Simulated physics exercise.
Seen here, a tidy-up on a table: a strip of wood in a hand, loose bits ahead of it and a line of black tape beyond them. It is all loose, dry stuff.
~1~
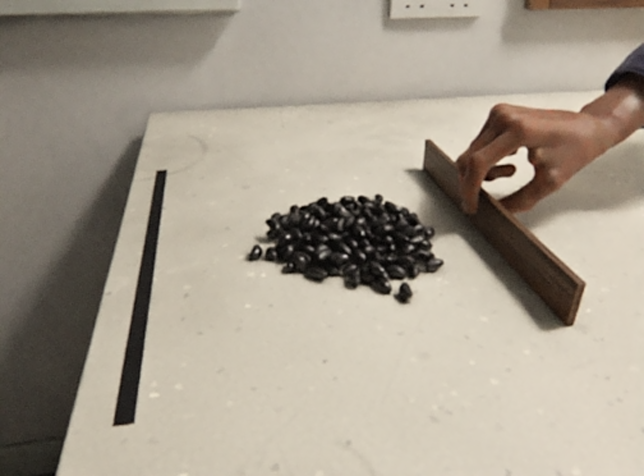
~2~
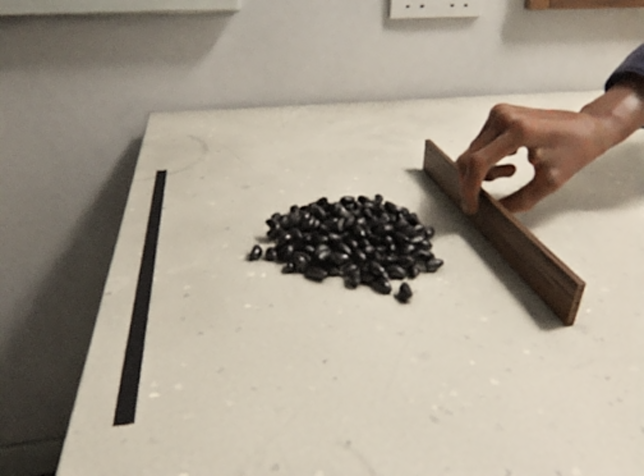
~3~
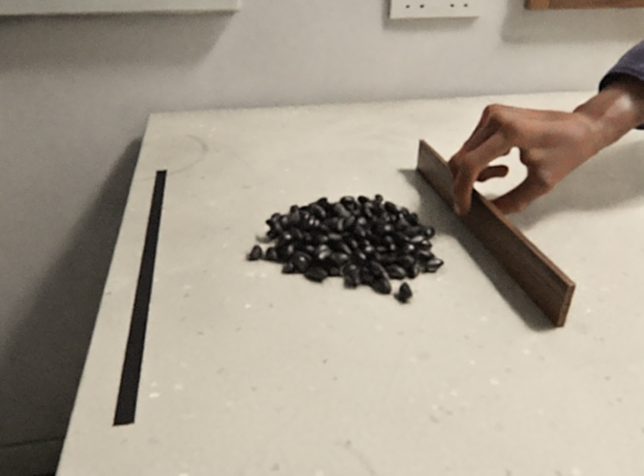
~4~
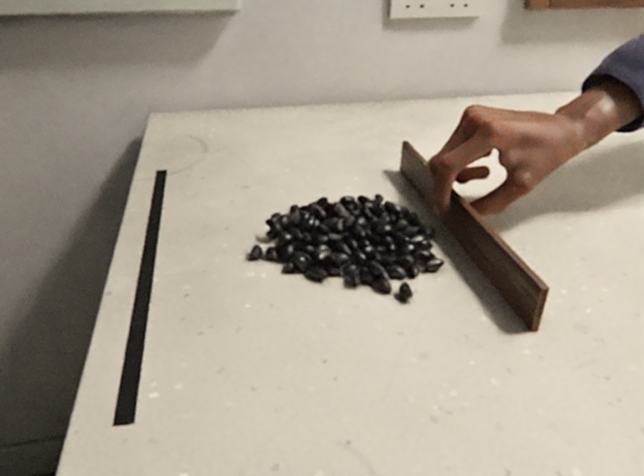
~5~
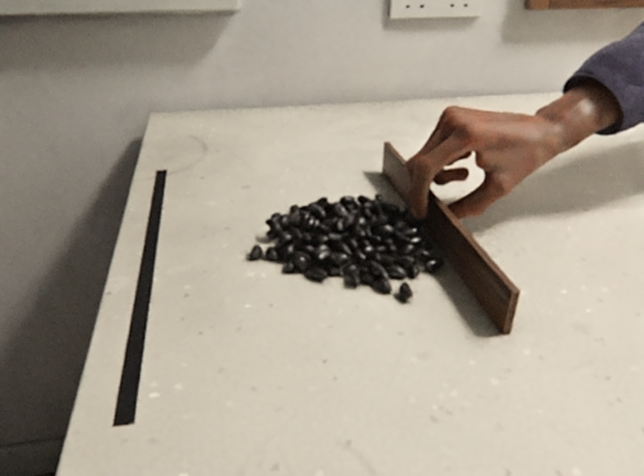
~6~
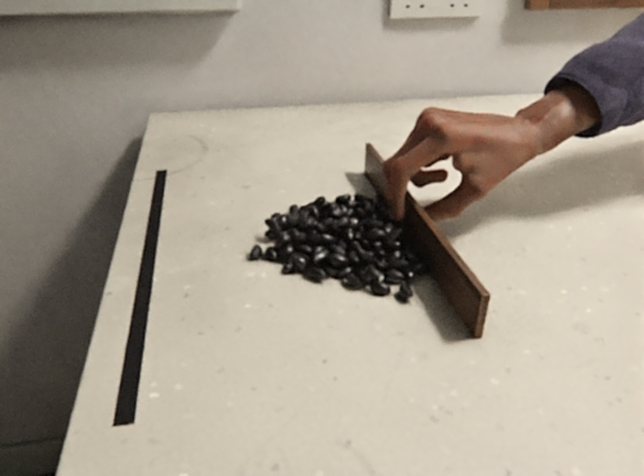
A loose heap of shiny black beans sits in the middle of a pale speckled tabletop against a grey wall, seen from a fixed view slightly above. A strip of black tape lies near the left edge, and a hand in a dark sleeve holds a brown wooden strip upright at right. After resting briefly, the hand slides the wood left into the heap, pushing the nearest beans along.
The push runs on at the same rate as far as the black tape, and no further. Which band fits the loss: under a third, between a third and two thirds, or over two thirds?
Lost: Over two thirds of the heap.
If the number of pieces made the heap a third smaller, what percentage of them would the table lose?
Some 70 per cent.
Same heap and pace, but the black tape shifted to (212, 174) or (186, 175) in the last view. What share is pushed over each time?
Near 20 % and 50 %.
Just after the last frame, strip of wood still moving, near (275, 210); heap all on the table, its front near (155, 256).
A moment on, strip of wood stopped at the black tape; heap roughly two thirds over the edge.
Further on, strip of wood stopped at the black tape; heap the larger part over the edge.
When it is over, strip of wood stopped at the black tape; heap the larger part over the edge.
